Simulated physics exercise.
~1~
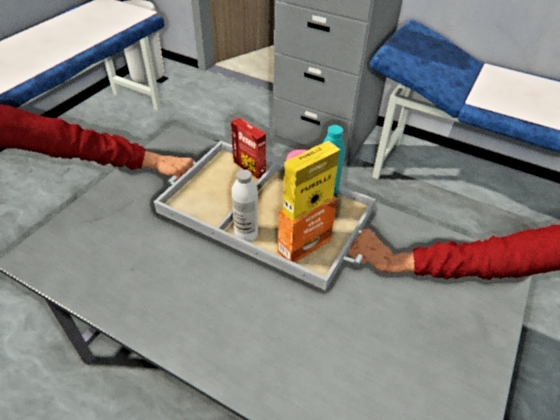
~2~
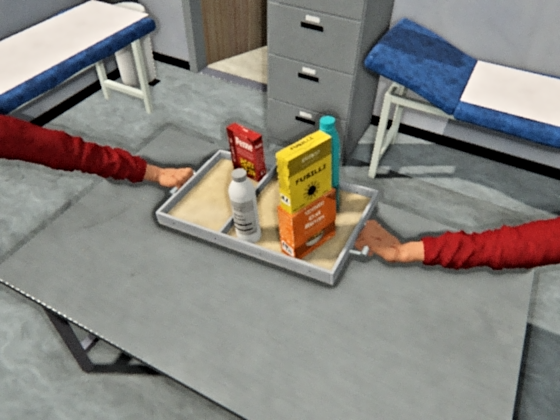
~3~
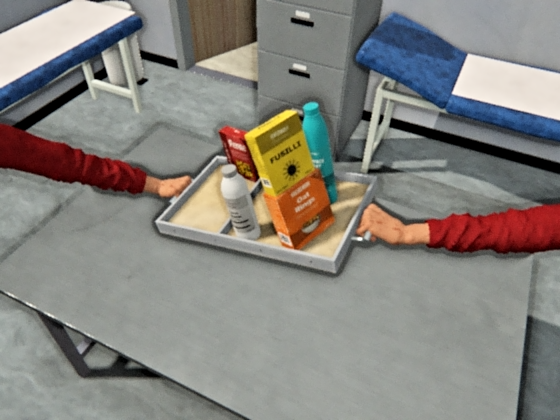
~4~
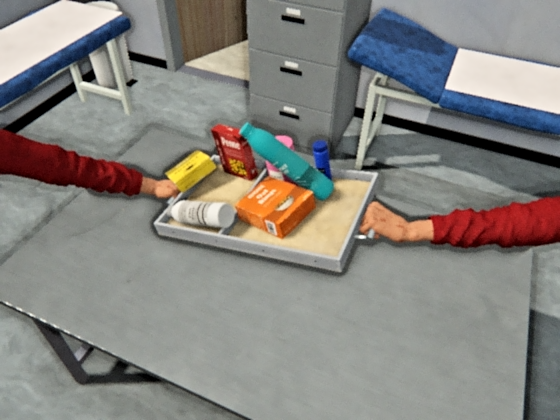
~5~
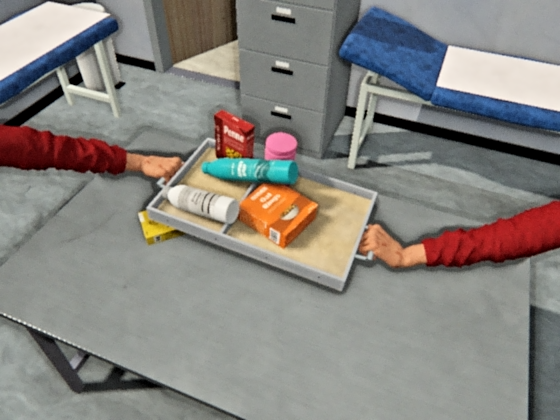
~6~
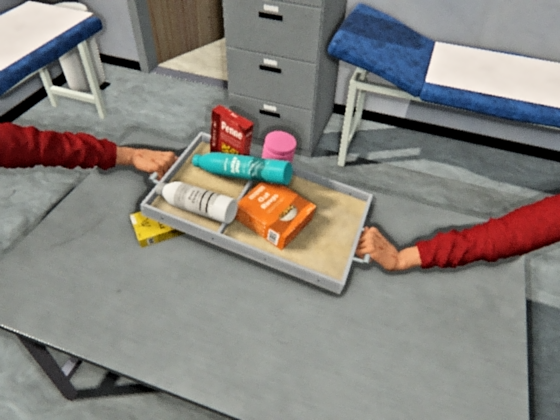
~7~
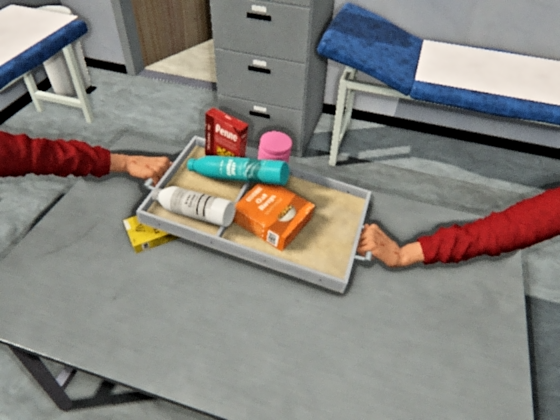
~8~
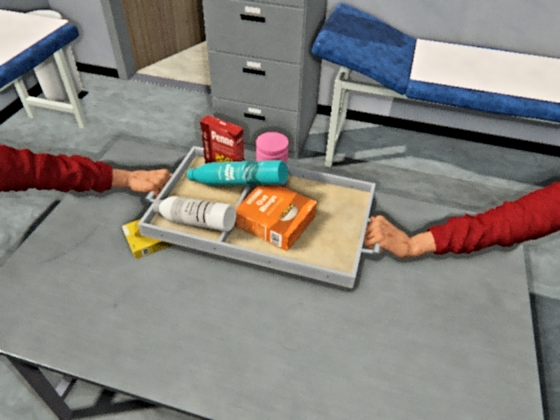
Two red-sleeved arms held a tray of upright boxes and bottles over a gray table and tipped it left, toppling several; the yellow carton fell off the left side, while the orange packet and the turquoise and white bottles ended lying on the tray.
